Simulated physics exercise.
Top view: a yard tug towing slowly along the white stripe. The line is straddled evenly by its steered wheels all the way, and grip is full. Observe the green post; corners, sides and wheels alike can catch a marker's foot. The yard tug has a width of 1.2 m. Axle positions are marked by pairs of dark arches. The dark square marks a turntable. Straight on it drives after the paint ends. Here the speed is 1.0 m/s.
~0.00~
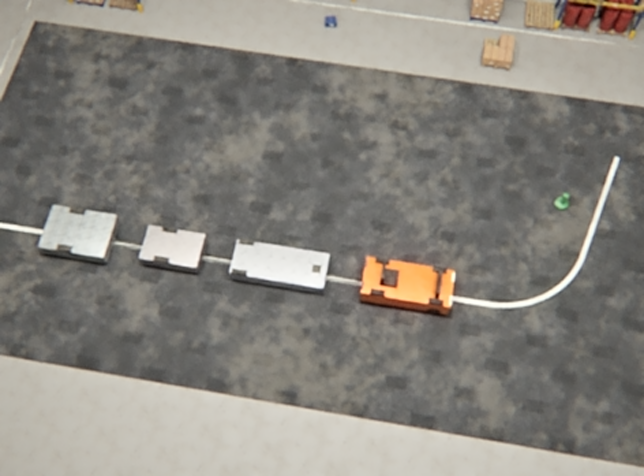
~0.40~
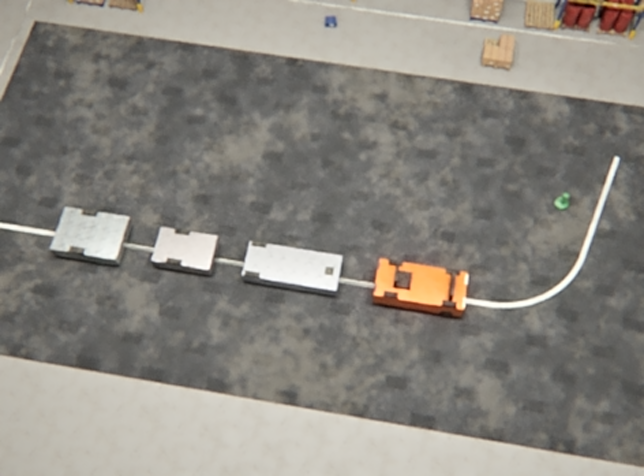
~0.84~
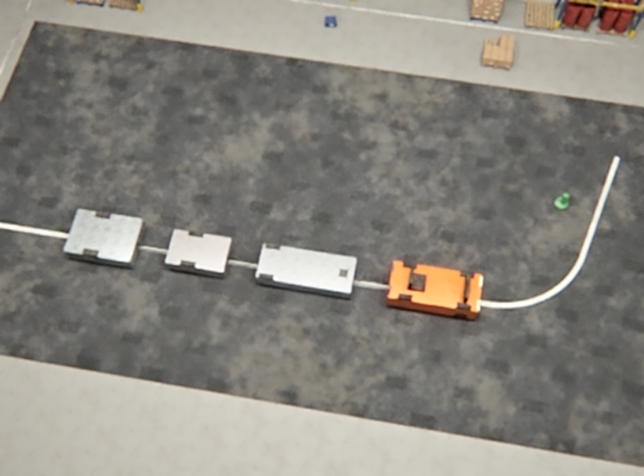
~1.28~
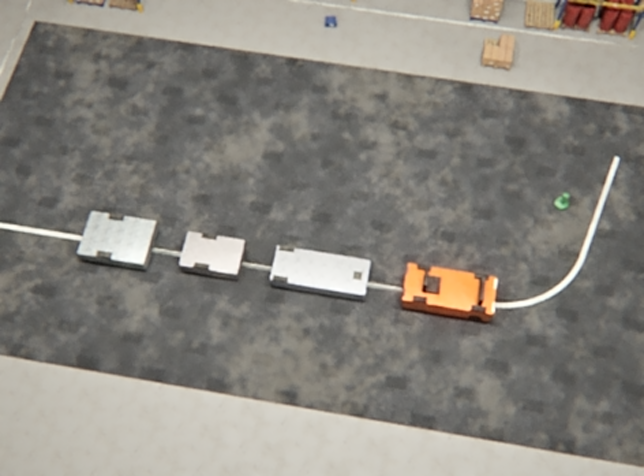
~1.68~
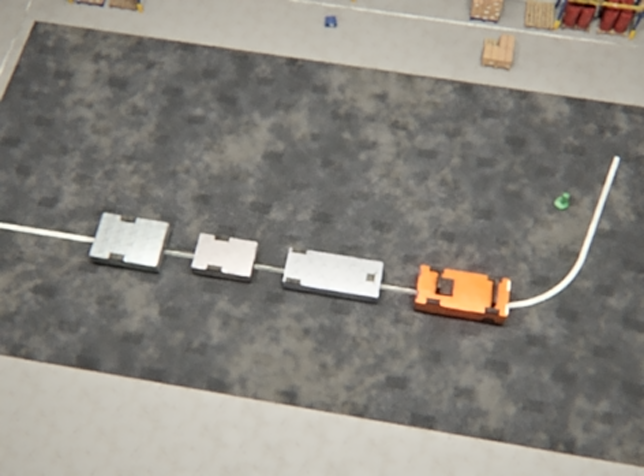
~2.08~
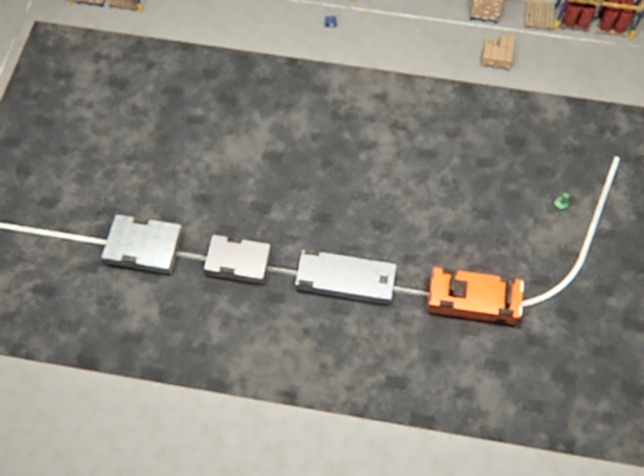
A dark, mottled yard floor edged by pale concrete is seen from high above, with pallets and shelving along the top right. An orange tug with three silvery-grey trailers in line behind it sits on a white stripe that curves upward at the right, near a small green post. The tug tows them slowly and steadily rightward along the stripe's straight part toward the bend, while the camera stays still.
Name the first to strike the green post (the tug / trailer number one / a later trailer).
That'd be the trailer right behind it.
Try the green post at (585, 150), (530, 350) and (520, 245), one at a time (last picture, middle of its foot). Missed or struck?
One: Gets hit. Two: Stays safe. Three: Gets hit.
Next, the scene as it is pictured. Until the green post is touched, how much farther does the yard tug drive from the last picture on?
Roughly 9.0 metres more.
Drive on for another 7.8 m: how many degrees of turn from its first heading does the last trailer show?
Measured against where it started, the last trailer sits at some 0°.
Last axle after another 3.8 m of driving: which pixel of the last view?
(242, 257).
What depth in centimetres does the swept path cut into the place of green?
I'd put green at close to 70.
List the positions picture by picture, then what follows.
The first picture shows nose (448, 288); last axle (71, 229); still straight; green (563, 202); 3 trailers.
The second picture shows nose (461, 290); last axle (83, 231); still straight.
The third picture shows nose (476, 292); last axle (97, 233); still straight.
The fourth picture shows nose (490, 295); last axle (110, 236); still straight.
The fifth picture shows nose (503, 297); last axle (123, 238); still straight.
The sixth picture shows nose (517, 298); last axle (135, 240); turned 1°; green (563, 202).
After 7.1 s, the last axle is at (277, 263) of the last picture, on the line.
After 11.2 s, the last axle is at (391, 278) of the last picture, 10 cm off the line; the first trailer has hit green.
After 12.2 s, the last axle is at (420, 278) of the last picture, 25 cm off the line.
After 22.3 s, the last axle is at (626, 116) of the last picture, 25 cm off the line; 1 of 1 struck in all.
